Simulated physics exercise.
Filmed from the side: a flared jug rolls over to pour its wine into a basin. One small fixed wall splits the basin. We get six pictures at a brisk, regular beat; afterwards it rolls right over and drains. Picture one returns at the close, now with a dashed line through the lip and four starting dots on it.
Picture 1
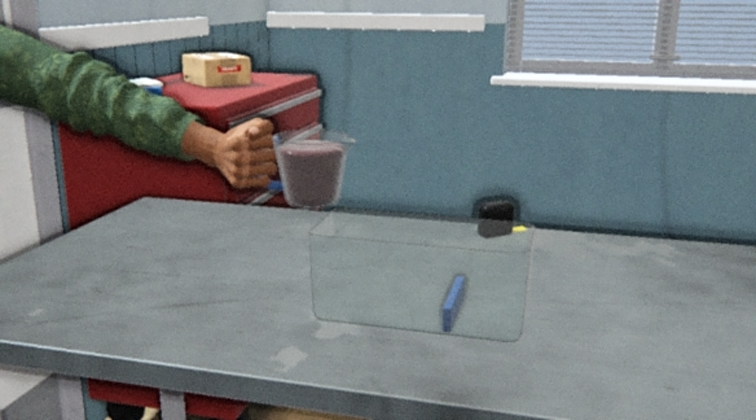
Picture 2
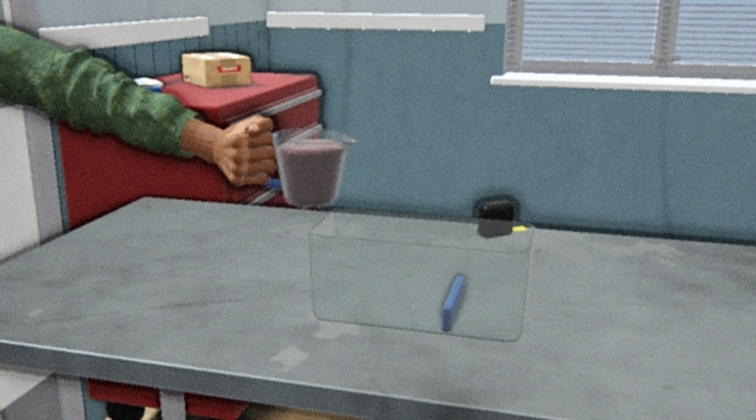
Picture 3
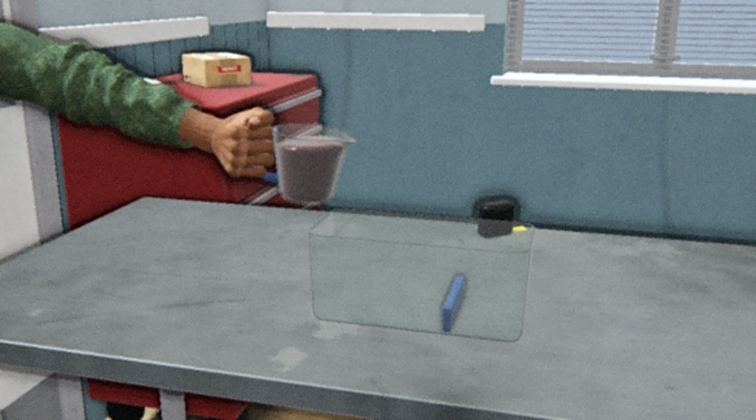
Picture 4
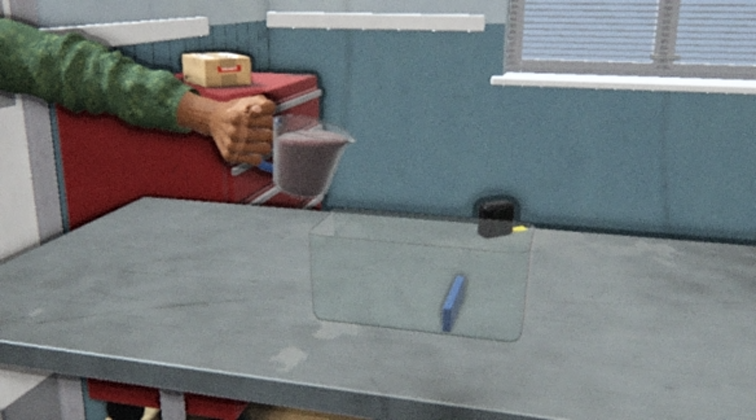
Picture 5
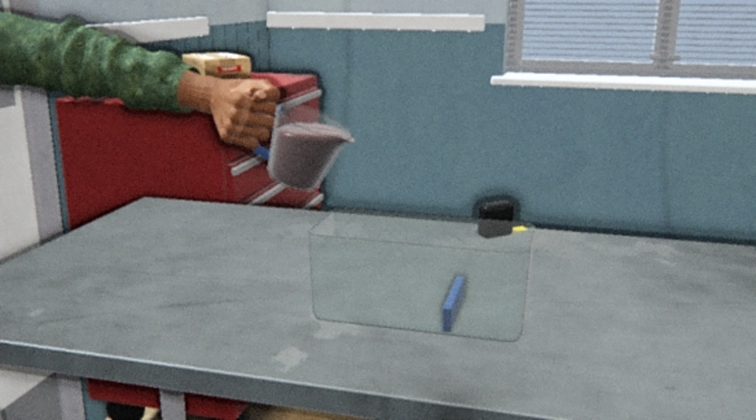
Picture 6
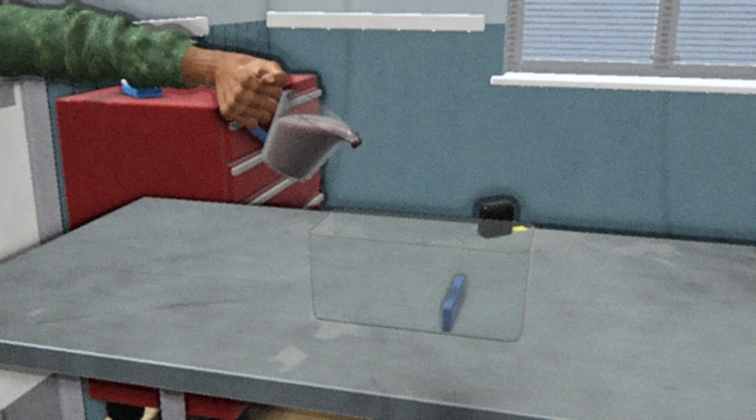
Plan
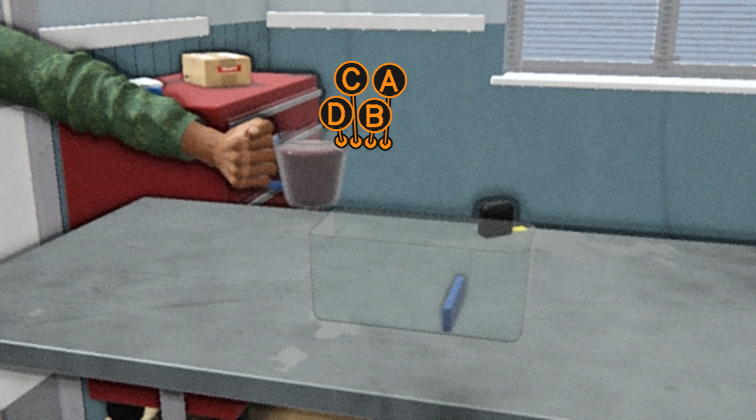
A hand in a green knitted sleeve, reaching in from the left, holds a clear jug of dark purplish-red wine above a grey workbench, seen from the side. Below it stands a transparent basin with a blue bar, with a small black object behind, a red drawer cabinet at left and a blue wall. The hand rises slightly, tilting the jug rightward until wine just passes its lip.
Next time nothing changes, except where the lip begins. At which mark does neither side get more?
The best dot is A.
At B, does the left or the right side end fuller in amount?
More ends on the left.
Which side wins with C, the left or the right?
More ends on the left.
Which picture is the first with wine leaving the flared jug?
In picture 6.
On the marked copy, A at (385, 143); B at (370, 142); C at (355, 141); D at (341, 140).
With A, about 45 % ends left of the wall and 54 % right of it.
With B, about 85 % ends left of the wall and 14 % right of it.
With C, about 90 % ends left of the wall and 7 % right of it.
With D, about 88 % ends left of the wall and 10 % right of it.
